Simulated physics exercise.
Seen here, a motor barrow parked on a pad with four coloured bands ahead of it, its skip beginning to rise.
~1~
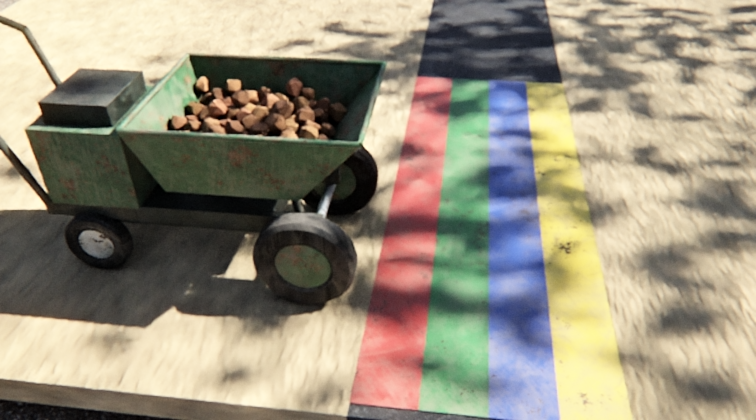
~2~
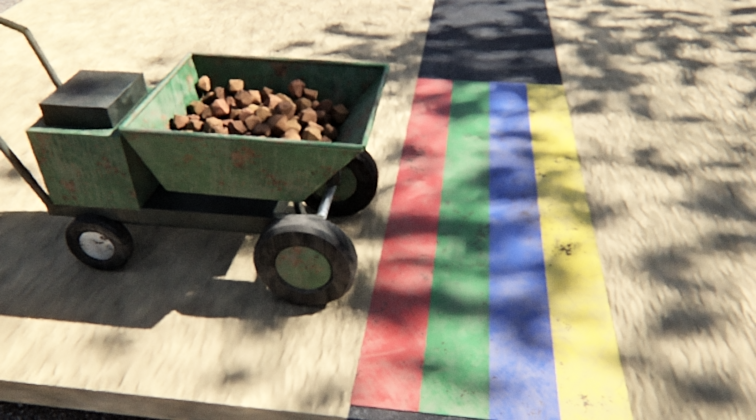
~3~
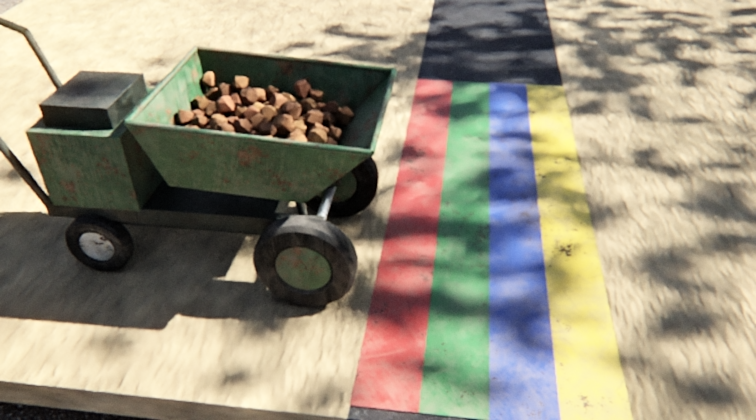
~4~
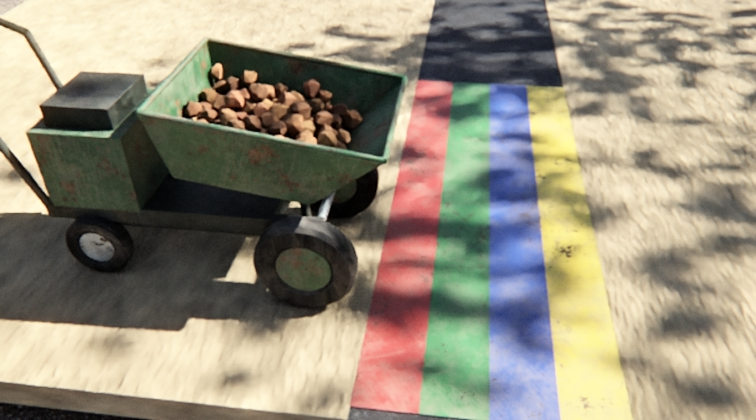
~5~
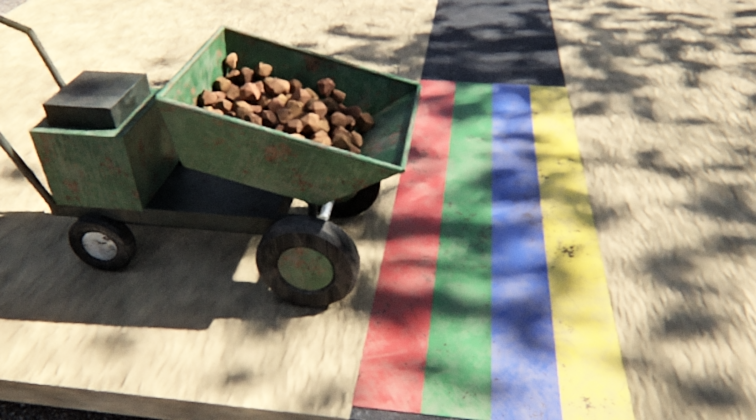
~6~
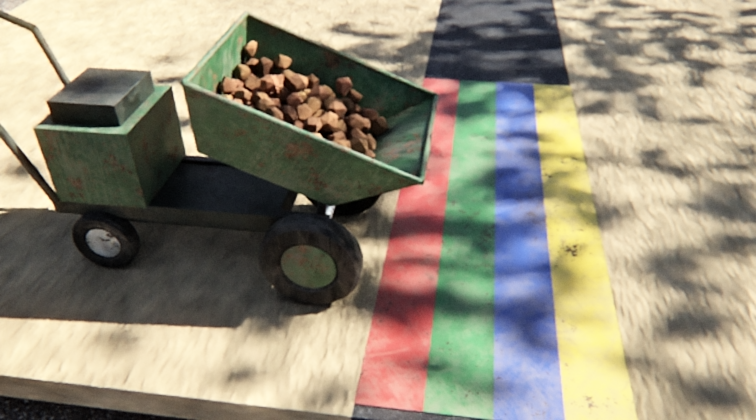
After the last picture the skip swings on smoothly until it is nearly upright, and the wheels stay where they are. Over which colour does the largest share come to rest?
The heap favours the blue strip.
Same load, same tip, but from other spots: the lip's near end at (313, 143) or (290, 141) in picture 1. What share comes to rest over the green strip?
Roughly 40 per cent, and 40 per cent.
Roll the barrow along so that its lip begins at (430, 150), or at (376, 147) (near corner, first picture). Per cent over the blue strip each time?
About 20 and 40 per cent.
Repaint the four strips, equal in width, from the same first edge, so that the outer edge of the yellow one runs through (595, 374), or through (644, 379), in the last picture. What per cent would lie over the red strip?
Near 0 % and 0 %.
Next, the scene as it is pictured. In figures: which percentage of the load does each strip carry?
Red strip near 0; green strip near 15; blue strip near 35; yellow strip near 15.
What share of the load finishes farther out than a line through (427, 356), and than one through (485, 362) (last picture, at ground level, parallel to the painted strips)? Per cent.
Roughly 70 per cent, and 60 per cent.
Shortly afterwards, skip tipped steeply; the whole lot in the skip.
Next, skip tipped right over; near two thirds in the skip; a little over the green strip; near a quarter over the blue strip; only a few over the yellow strip.
Some moments later, skip tipped right over; near a third in the skip; a little over the green strip; near a third over the blue strip; a little over the yellow strip; only a few off the paint.
In the end, skip tipped right over; near a third in the skip; none at all over the red strip; a little over the green strip; near a third over the blue strip; a little over the yellow strip; only a few off the paint.
